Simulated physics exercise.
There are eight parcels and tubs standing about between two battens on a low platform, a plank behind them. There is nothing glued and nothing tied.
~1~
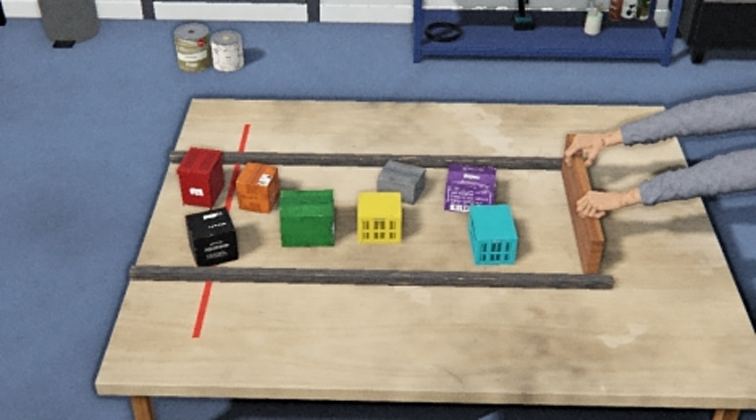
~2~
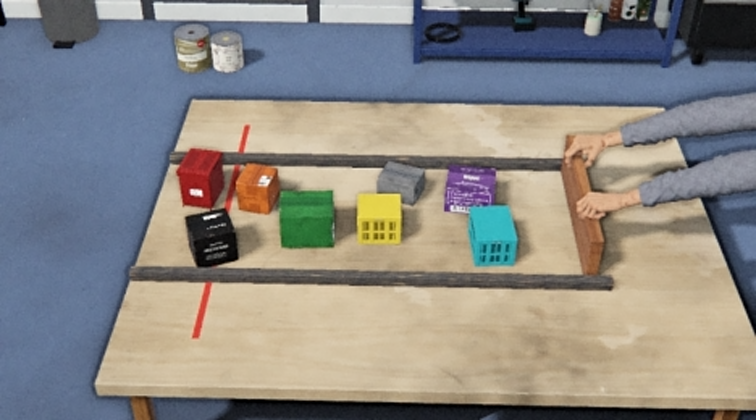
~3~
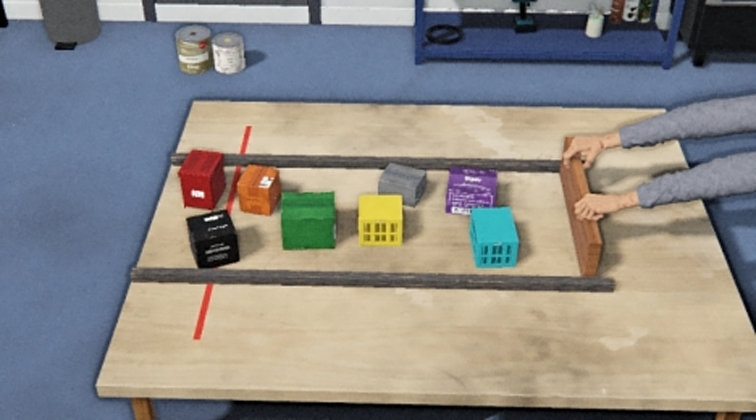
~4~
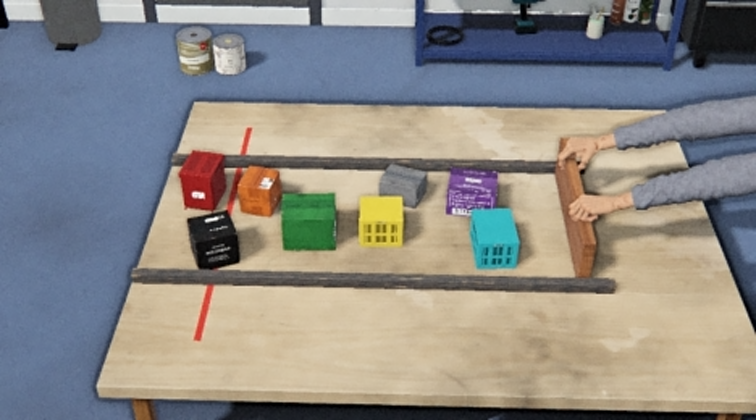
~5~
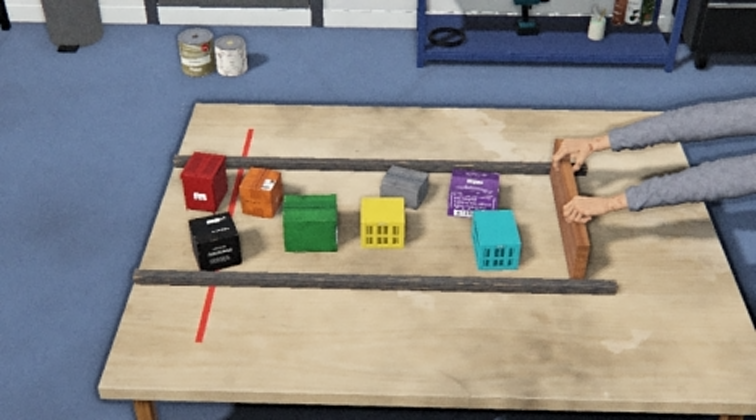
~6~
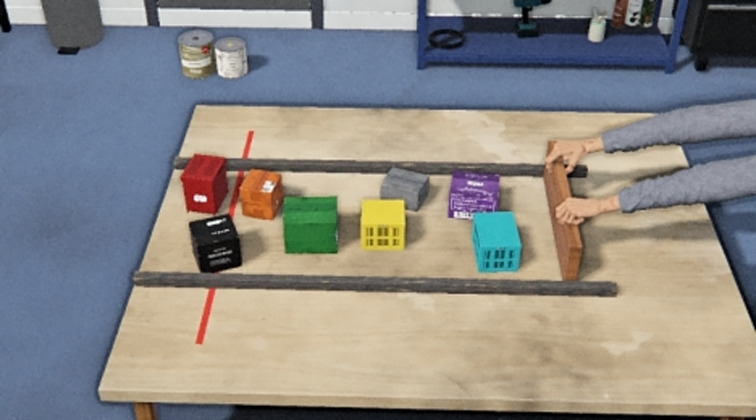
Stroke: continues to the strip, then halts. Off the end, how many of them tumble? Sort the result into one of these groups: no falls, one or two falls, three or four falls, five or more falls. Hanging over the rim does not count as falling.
Three or four falls.
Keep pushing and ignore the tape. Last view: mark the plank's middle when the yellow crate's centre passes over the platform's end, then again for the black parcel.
When the yellow crate crosses, the middle is near (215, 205); when the black parcel crosses, near (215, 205).
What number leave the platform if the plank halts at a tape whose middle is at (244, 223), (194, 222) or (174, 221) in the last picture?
The counts come to 3, then 6, then 7.
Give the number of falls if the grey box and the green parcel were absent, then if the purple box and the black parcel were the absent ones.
The count is 1 in one try and 2 in the other, in that order.
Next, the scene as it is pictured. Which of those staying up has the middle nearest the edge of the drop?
The grey box is the one.
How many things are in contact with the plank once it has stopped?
That would be 2 of them.
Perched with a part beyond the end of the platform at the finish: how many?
3, I think.
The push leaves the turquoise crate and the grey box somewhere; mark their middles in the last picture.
The first near (202, 235), the second near (168, 185).
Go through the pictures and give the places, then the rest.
Red tote (202, 179); black parcel (212, 238); orange parcel (258, 188); plank (581, 203); tape (225, 216), in the first picture.
Black parcel (212, 238); yellow crate (379, 219), in the second picture.
Orange parcel (260, 190); purple box (472, 192), in the third picture.
Red tote (204, 182); grey box (403, 186), in the fourth picture.
Black parcel (215, 242); turquoise crate (495, 240), in the fifth picture.
Red tote (206, 185); black parcel (216, 244); orange parcel (262, 195); plank (561, 210); tape (229, 222), in the sixth picture.
Soon after, none off yet; red tote at rest near (206, 185); black parcel at rest near (216, 244); orange parcel at rest near (262, 195).
After that, none off yet; red tote displaced about its own width near (157, 182); black parcel displaced about its own width near (184, 247); orange parcel displaced well along near (188, 192).
In the end, the number that fall off is three or four; gone, green parcel, orange parcel and red tote.
